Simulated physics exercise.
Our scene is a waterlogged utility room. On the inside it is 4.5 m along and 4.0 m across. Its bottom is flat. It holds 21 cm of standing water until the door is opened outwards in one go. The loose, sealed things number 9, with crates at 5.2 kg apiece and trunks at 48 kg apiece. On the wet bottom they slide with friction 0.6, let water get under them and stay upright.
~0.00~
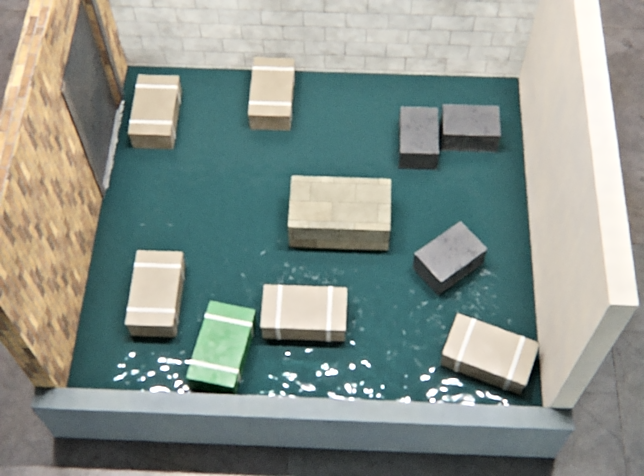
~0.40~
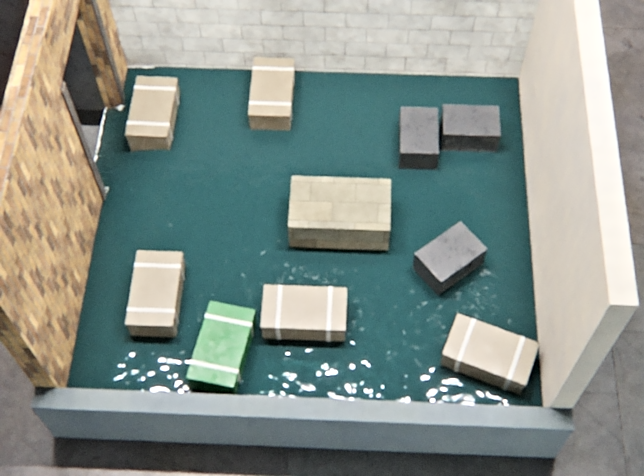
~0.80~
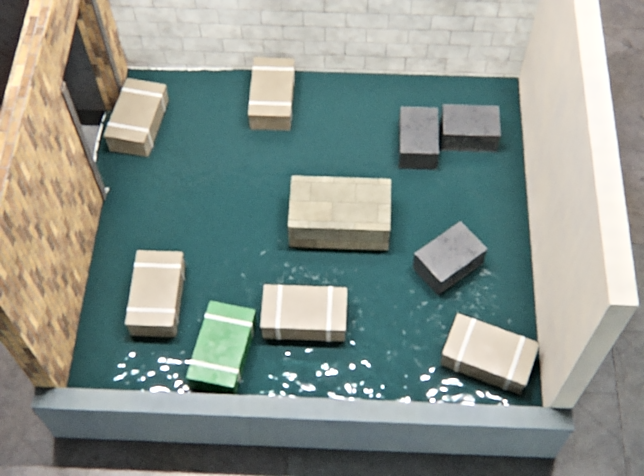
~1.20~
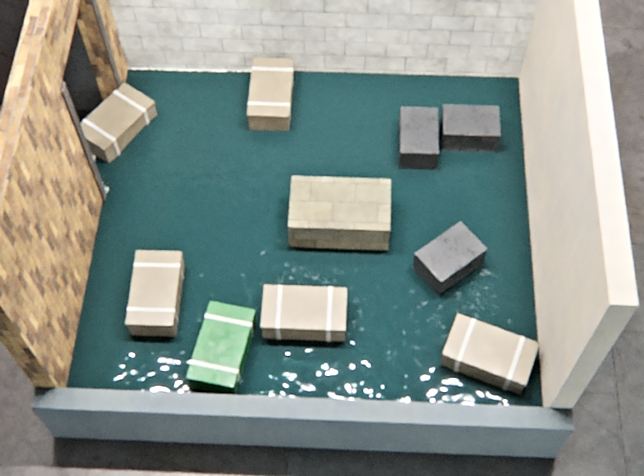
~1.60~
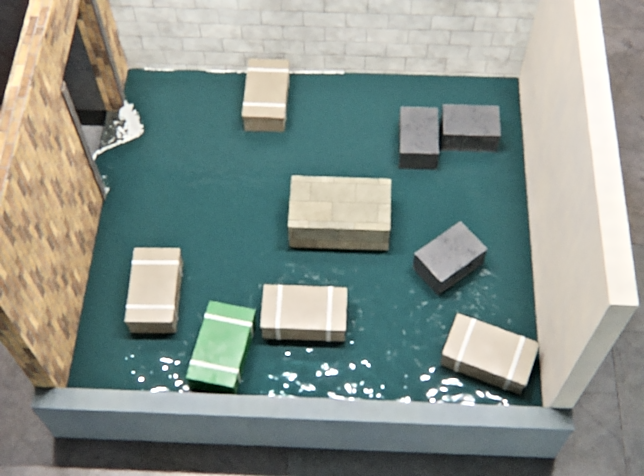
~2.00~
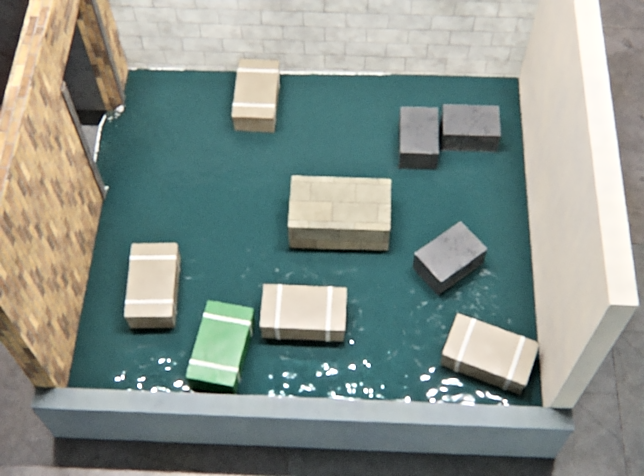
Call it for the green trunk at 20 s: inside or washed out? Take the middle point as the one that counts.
Inside.
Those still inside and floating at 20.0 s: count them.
Just then, the number is 7.
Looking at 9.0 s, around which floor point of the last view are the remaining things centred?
Centre of the remaining things: Roughly (283, 226).
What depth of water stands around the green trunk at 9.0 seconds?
Near 15 cm deep.
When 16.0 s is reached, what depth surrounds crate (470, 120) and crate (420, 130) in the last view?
About 15 and 15 cm.
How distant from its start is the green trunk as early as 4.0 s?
Displacement by then near 20 cm.
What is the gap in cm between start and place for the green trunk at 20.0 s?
Some 100 cm, give or take.
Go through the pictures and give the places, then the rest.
The green trunk at (221, 343) floats; about 3370 L in view; 0 of 9 have shifted, in the first frame.
The green trunk at (221, 343), afloat; 21 cm deep round most things; 0 of 9 have shifted, in the second frame.
The green trunk at (221, 343), afloat; about 3310 L in view; 1 of 9 have shifted, in the third frame.
The green trunk at (221, 343), afloat; 21 cm deep round most things; 1 of 9 have shifted, in the fourth frame.
The green trunk at (221, 343), afloat; 21 cm deep round most things; 2 of 9 have shifted, in the fifth frame.
The green trunk at (220, 342), afloat; 21 cm deep round most things; 3 of 9 have shifted, in the sixth frame.
After 4.0 s the green trunk is near (199, 333), 0.2 m from its start, afloat; 1 of 9 are out; 8 afloat.
After 9.0 s the green trunk is near (166, 306), 0.7 m from its start, afloat; 1 of 9 are out; 6 afloat.
After 16.0 s the green trunk is near (146, 290), 1.0 m from its start, afloat; 1 of 9 are out; 7 afloat.
After 20.0 s the green trunk is near (144, 280), 1.1 m from its start, afloat; 1 of 9 are out; 7 afloat.
